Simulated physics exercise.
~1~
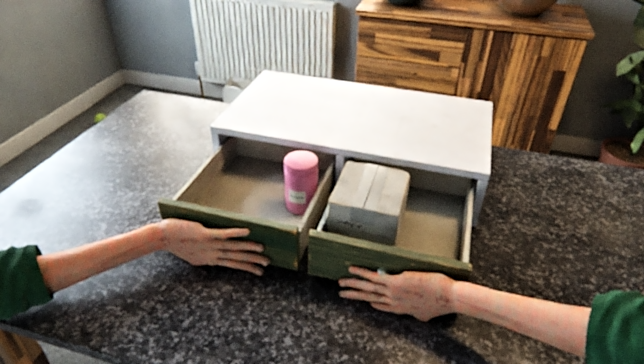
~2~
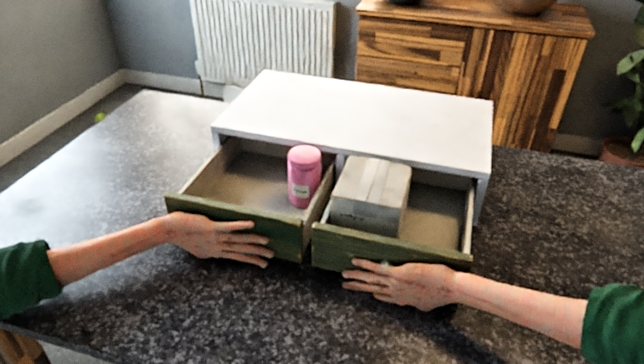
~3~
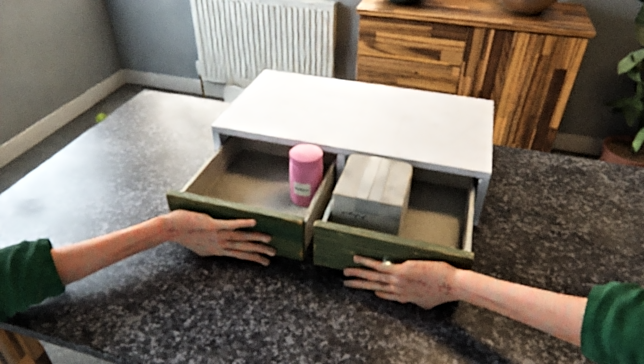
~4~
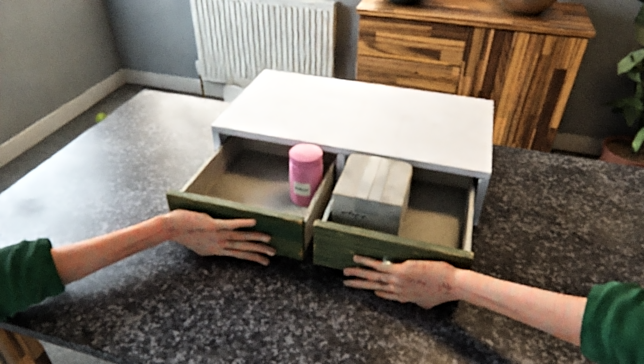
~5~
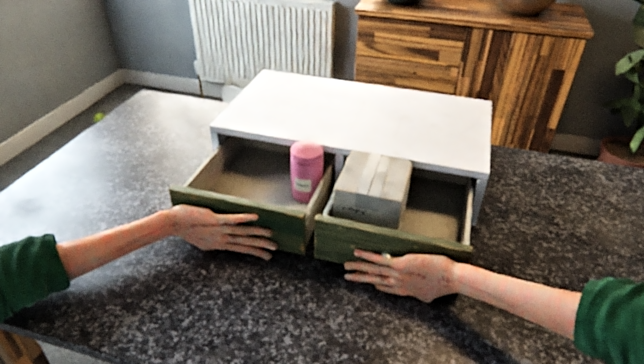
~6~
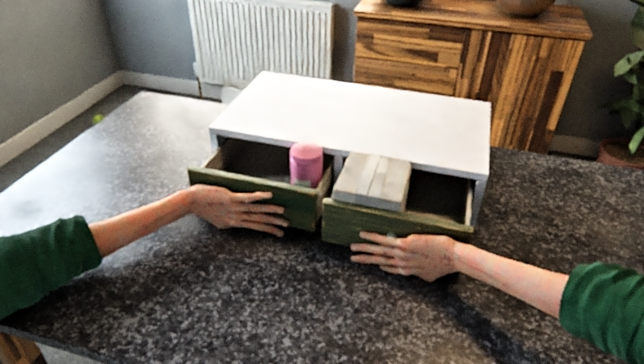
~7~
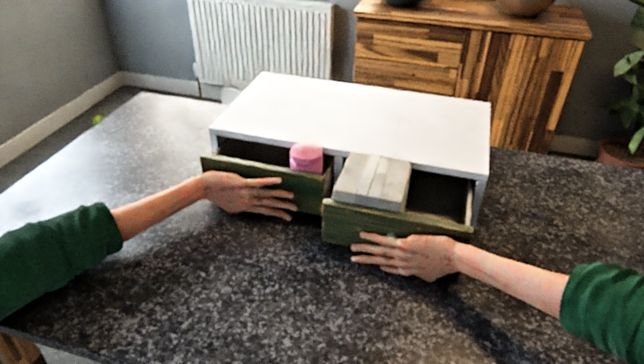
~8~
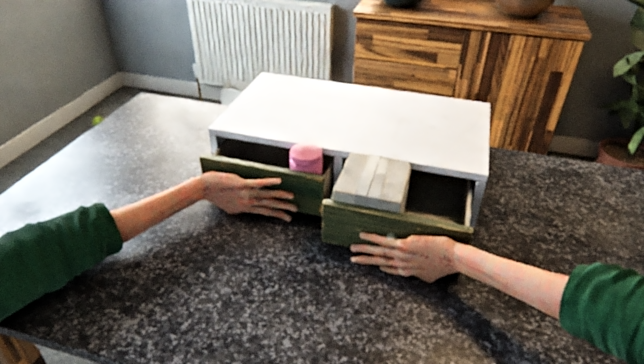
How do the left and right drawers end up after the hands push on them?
Neither drawer closes. The left one and the right one both stop partway in and are still sticking out at the end.
On a dark speckled table, two hands push two drawers inward, but both stay partly open.
